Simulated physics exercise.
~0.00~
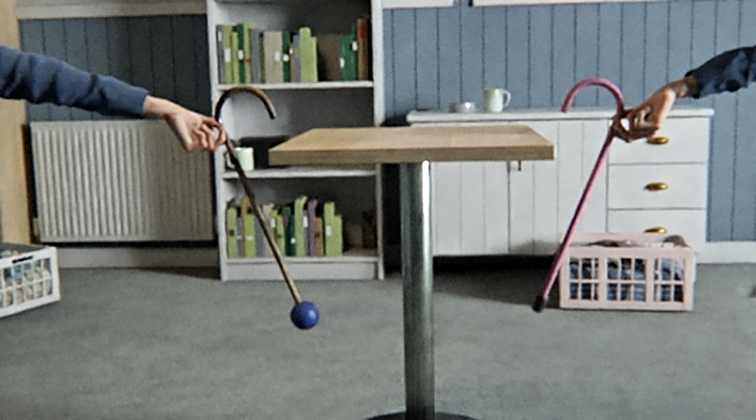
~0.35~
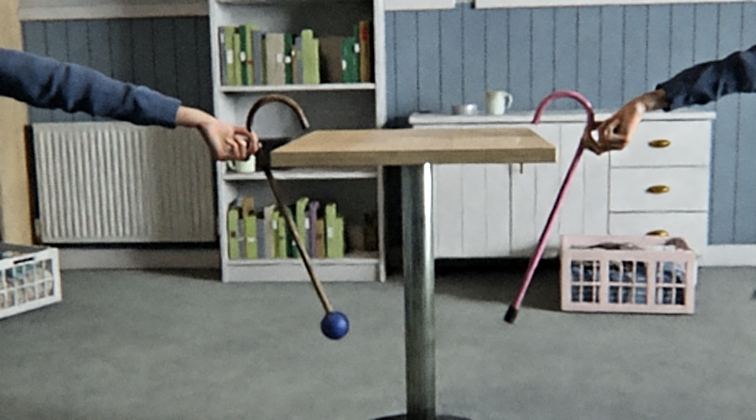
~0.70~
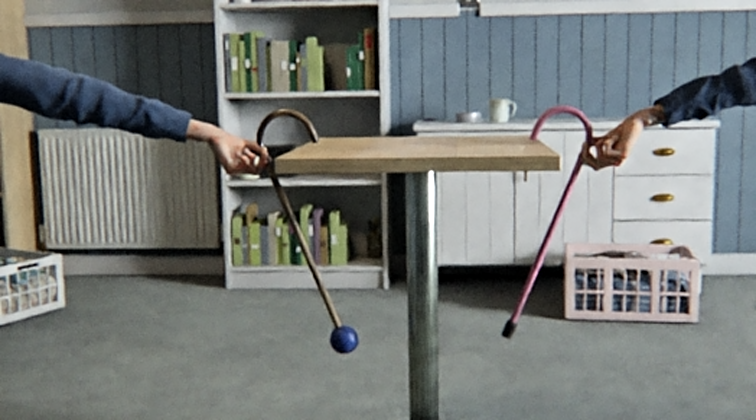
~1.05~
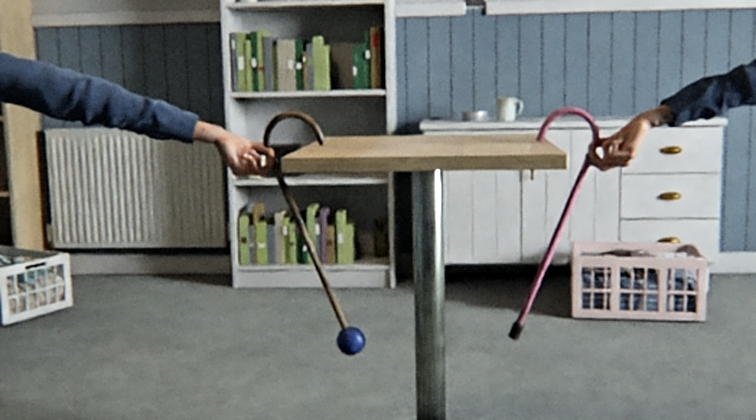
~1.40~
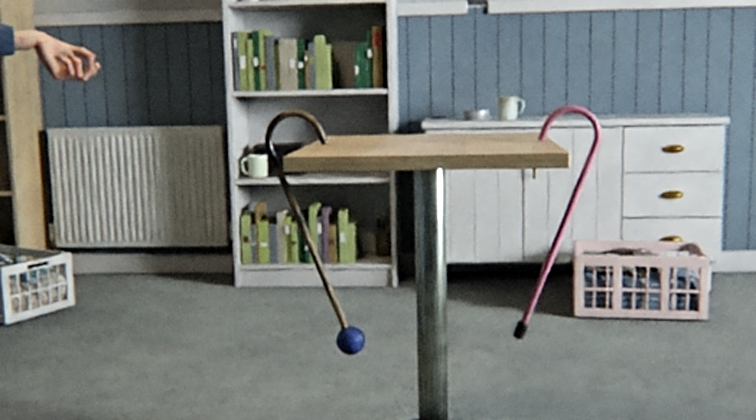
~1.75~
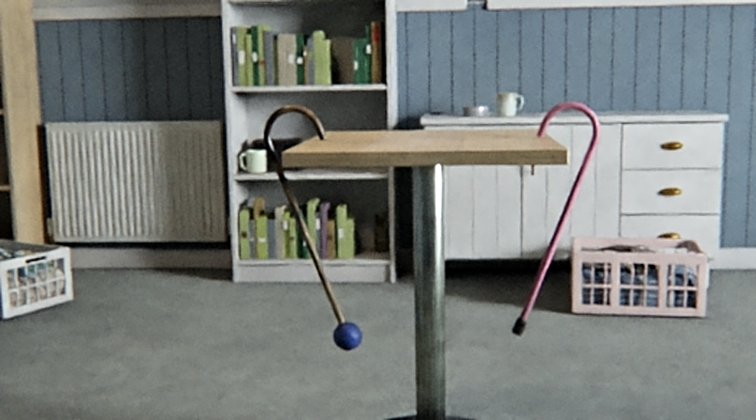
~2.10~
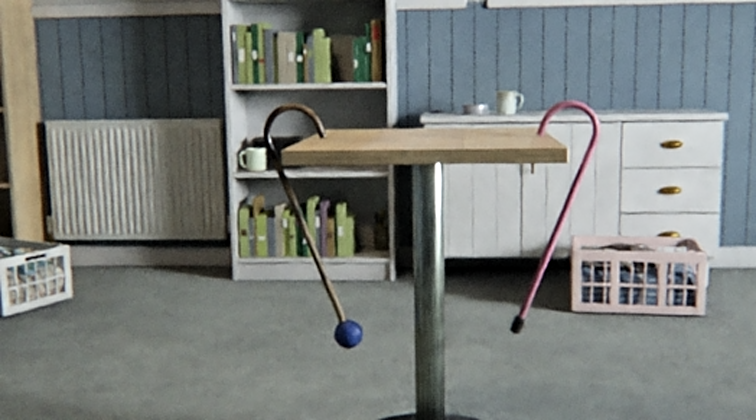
Two hands hooking a blue-ended ladle and a pink cane onto opposite table edges, then letting go, both staying hung.
